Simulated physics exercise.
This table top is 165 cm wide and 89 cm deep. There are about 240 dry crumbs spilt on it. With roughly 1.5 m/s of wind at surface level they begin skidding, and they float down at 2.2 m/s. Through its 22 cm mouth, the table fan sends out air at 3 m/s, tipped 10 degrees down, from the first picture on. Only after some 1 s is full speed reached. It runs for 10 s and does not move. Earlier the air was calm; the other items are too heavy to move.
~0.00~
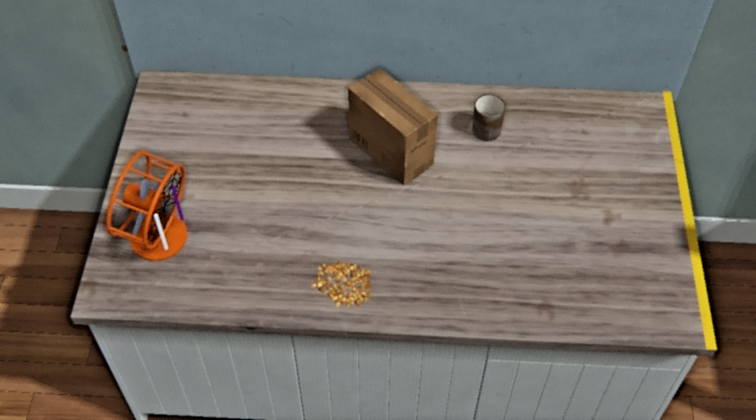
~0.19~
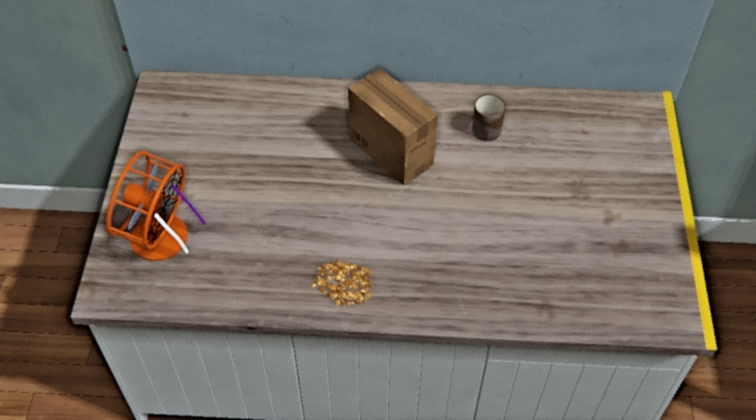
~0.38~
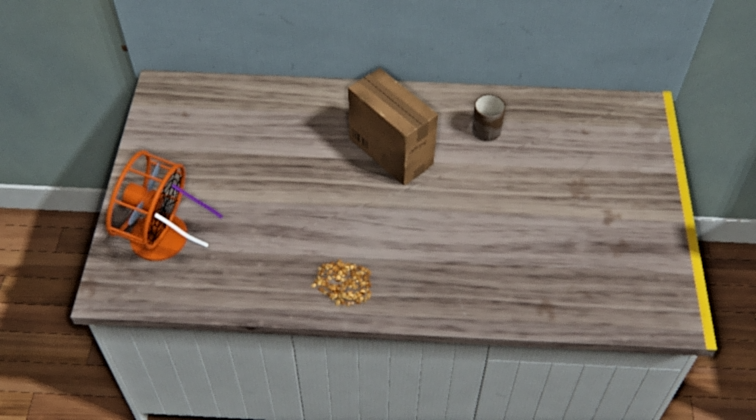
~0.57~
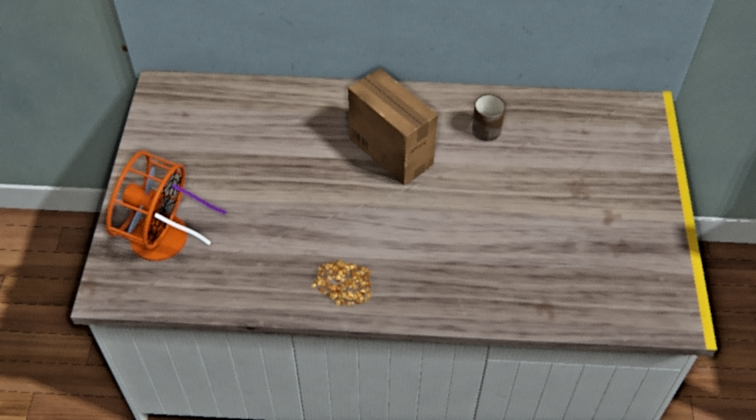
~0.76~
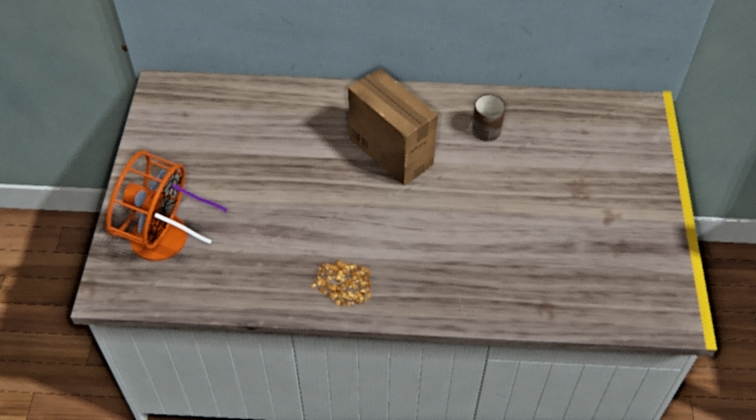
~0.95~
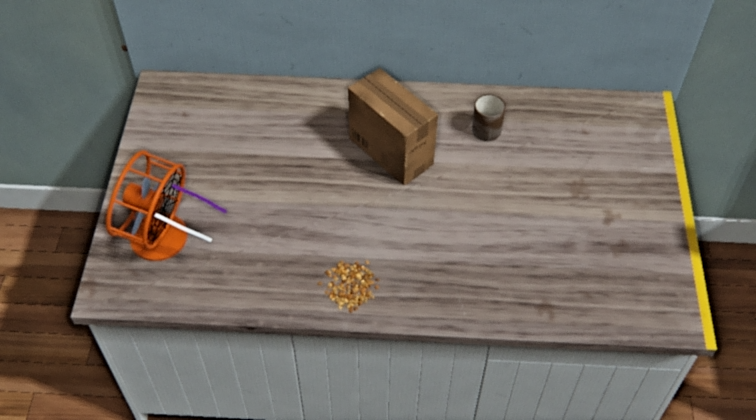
A table holds an orange fan whose ribbons lift before golden crumbs shift slightly right.
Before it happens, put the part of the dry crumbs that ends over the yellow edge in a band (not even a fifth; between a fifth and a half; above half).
I expect the share ending over that edge to be somewhere from one fifth up to one half of them.
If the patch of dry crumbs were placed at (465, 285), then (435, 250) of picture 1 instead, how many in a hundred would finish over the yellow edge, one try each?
Roughly 90 %, then 90 %.
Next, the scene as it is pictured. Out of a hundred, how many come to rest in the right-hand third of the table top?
0 %.
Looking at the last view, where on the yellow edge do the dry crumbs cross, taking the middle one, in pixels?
Roughly at pixel (709, 310).
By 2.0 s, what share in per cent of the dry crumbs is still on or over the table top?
About 0 per cent remain.
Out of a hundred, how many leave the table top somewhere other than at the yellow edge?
The share is about 70 %.
After 2.0 s, 4 % are on the move or not yet settled, 33 % are over the yellow edge.
After 3.2 s, 0 % are on the move or not yet settled, 33 % are over the yellow edge.
After 5.5 s, 0 % are on the move or not yet settled, 33 % are over the yellow edge.
After 10.0 s, at the end, 33 % are over the yellow edge.
